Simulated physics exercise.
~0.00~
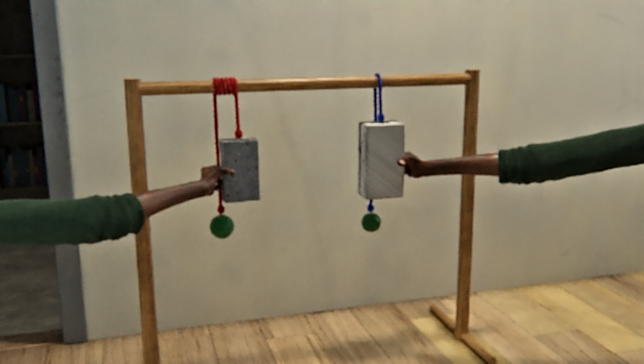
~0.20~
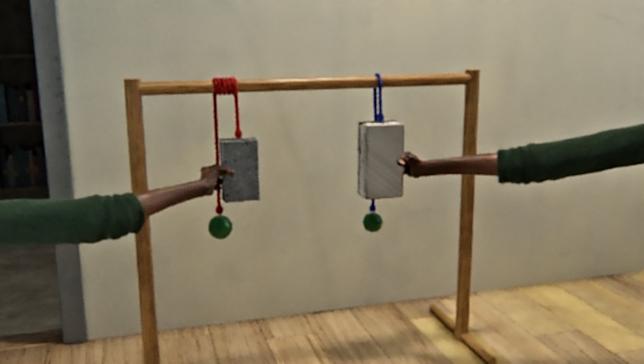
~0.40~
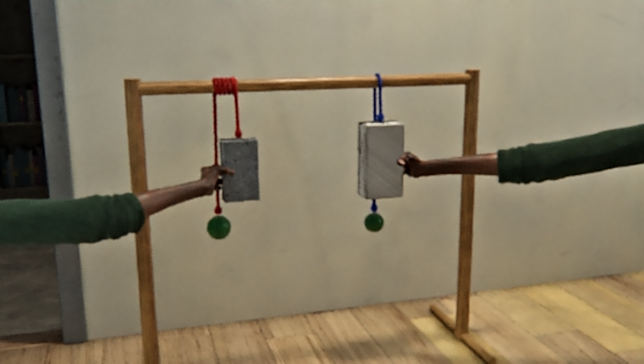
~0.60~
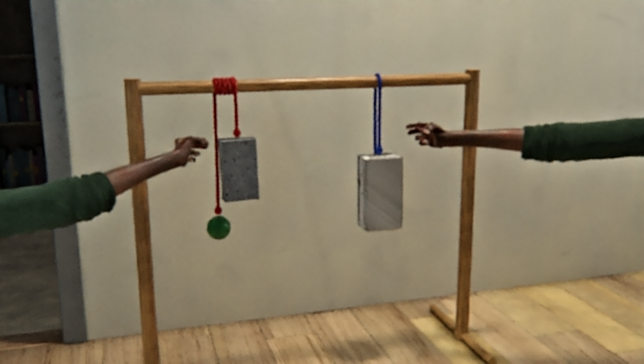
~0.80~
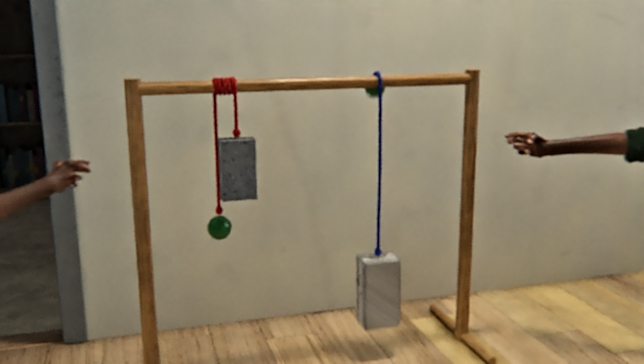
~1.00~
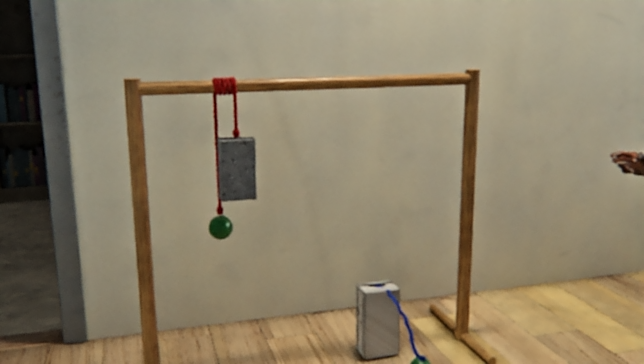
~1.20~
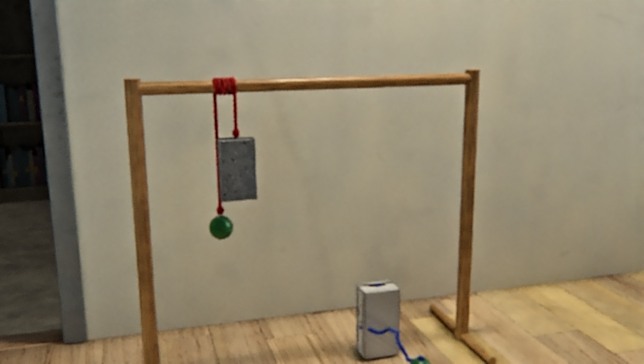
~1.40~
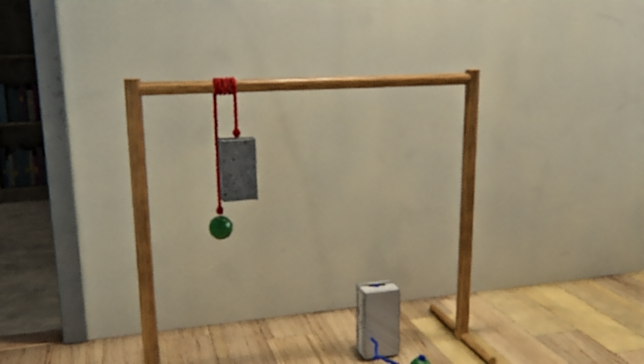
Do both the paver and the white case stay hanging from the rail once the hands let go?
No, only the paver stays hanging, with its red rope wrapped around the rail. The white case drops to the floor and its blue rope comes off the rail.
